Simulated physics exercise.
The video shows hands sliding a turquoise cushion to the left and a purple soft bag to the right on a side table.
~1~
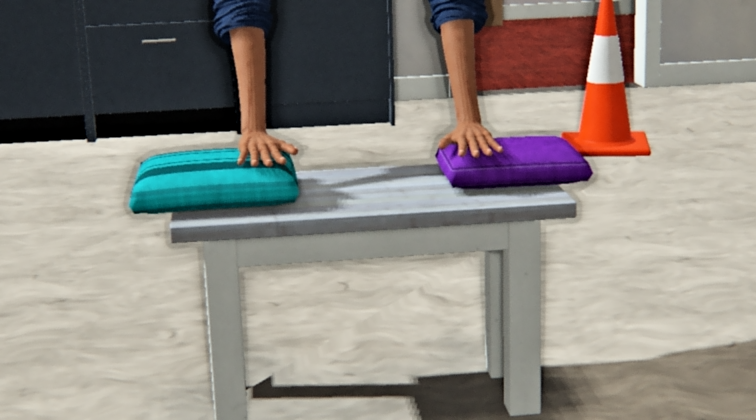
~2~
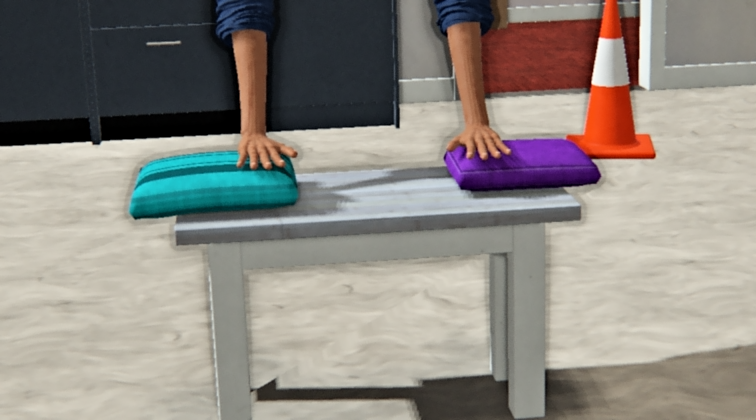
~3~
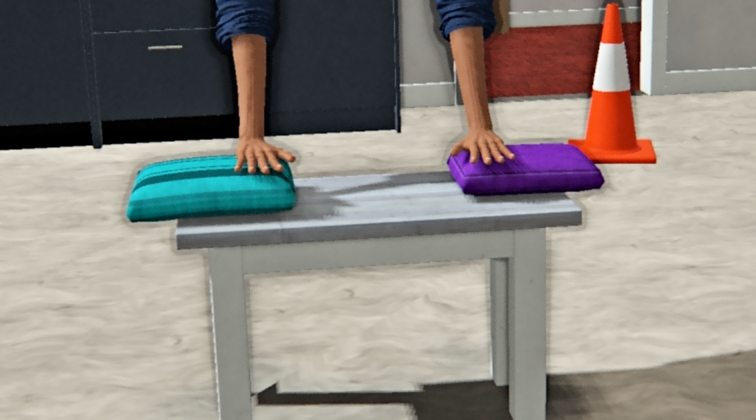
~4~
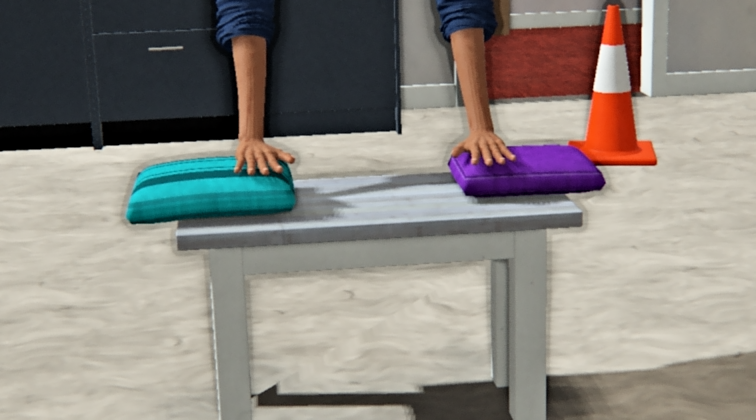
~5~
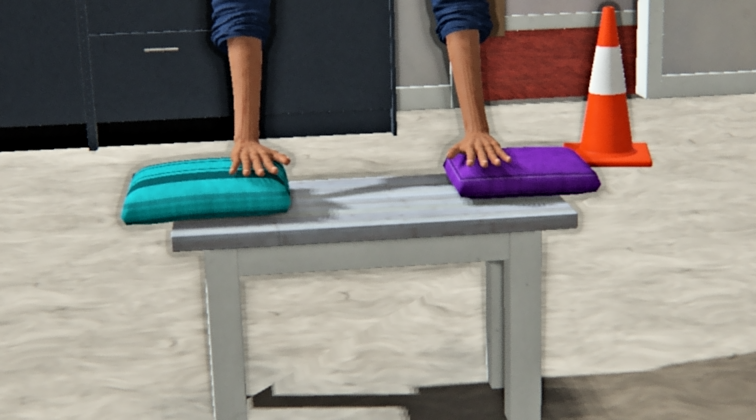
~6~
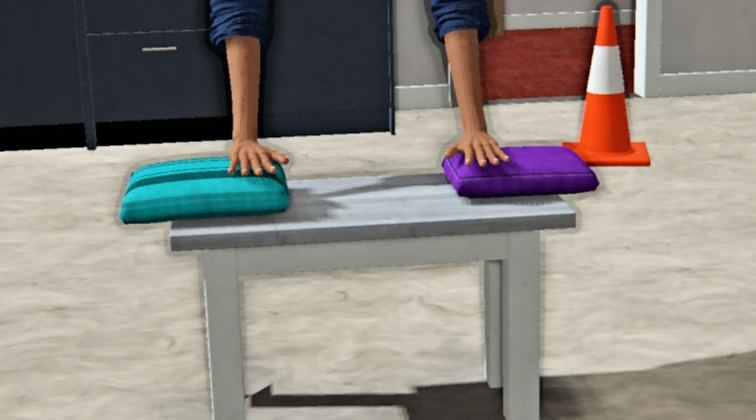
On a small side table, a pair of hands rested on a turquoise cushion at the left and a purple soft bag at the right, nudging them very slightly outward, with barely any movement.
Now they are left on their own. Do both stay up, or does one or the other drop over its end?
At the end, the turquoise cushion is still on it, the purple soft bag is still on it.
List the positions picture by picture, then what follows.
In the first frame, cushion tip (136, 196); soft bag tip (582, 167).
In the second frame, cushion tip (136, 202); soft bag tip (591, 169).
In the third frame, cushion tip (133, 205); soft bag tip (594, 175).
In the fourth frame, cushion tip (133, 207); soft bag tip (595, 176).
In the fifth frame, cushion tip (128, 207); soft bag tip (591, 178).
In the sixth frame, cushion tip (126, 207), about a third past the edge; soft bag tip (589, 177), about a third past the edge.
Then, 0.62 s on from there, cushion as it was left; soft bag as it was left.
In the end, cushion as it was left; soft bag as it was left. The turquoise cushion holds its place and the purple soft bag stays up there.
